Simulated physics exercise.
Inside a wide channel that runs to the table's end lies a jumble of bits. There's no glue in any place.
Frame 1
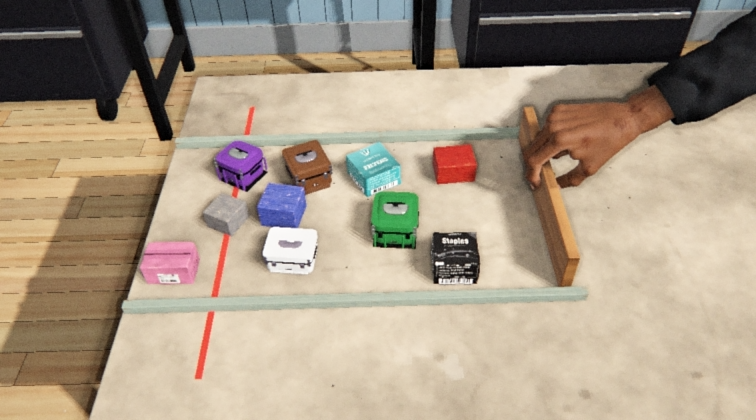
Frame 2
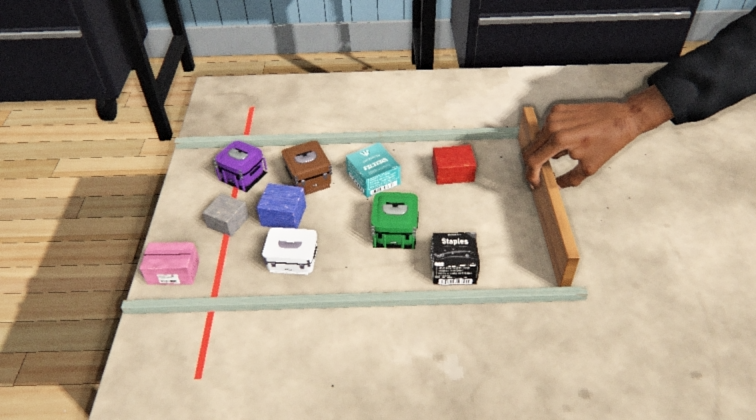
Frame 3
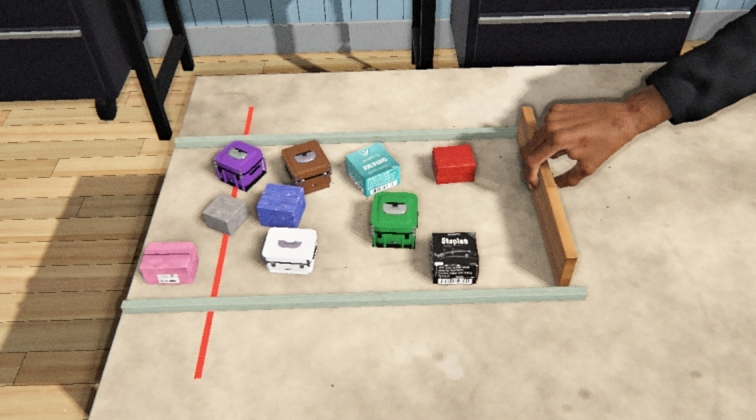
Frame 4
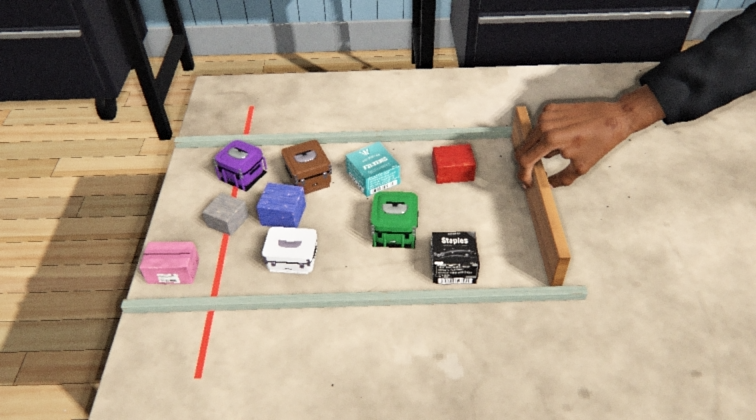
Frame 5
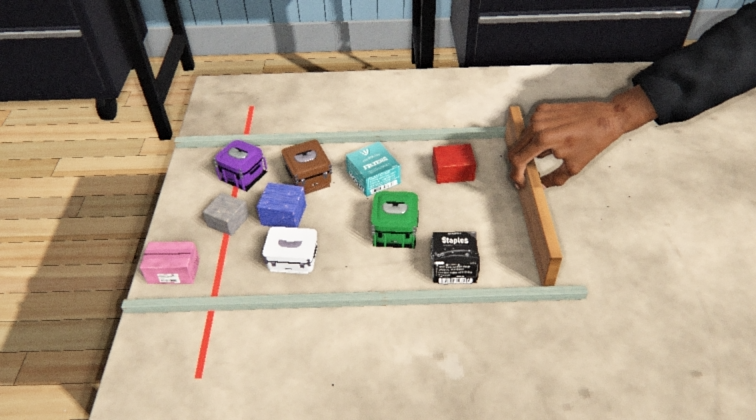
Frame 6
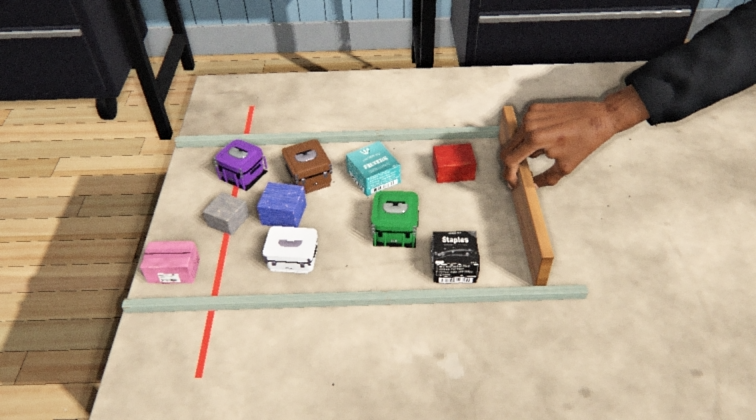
A hand held a wooden board upright at the right of a tabletop channel, then slid it slightly left toward the scattered small boxes and cases, which stayed still around the red tape line.
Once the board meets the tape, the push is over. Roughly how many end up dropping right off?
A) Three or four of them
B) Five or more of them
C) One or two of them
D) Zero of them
(A) Three or four of them.
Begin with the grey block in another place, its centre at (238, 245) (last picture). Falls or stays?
The grey block would be down.
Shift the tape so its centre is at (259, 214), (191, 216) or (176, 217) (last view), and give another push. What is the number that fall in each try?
1, 7, 7.
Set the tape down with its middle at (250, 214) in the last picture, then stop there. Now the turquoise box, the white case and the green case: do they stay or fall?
Turquoise box stays put, white case stays put, green case stays put.
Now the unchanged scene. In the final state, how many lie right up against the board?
At rest, 3 are in contact.
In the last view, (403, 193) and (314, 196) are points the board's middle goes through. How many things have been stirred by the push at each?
The first number is 5, the next one 9.
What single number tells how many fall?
4.
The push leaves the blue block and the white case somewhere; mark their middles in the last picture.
The blue block comes to rest at (173, 201), and the white case comes to rest at (150, 258).
A little later, none off yet; pink box at rest near (171, 262); grey block at rest near (227, 213); purple case at rest near (241, 164).
Next, none off yet; pink box at rest near (171, 262); grey block at rest near (227, 213); purple case shifted about its own width near (213, 166).
Later still, none off yet; pink box shifted a little near (146, 264); grey block shifted well along near (172, 212); purple case on its side near (140, 204).
When it is over, the number that fall off is three or four; down, brown case, purple case, grey block and pink box.
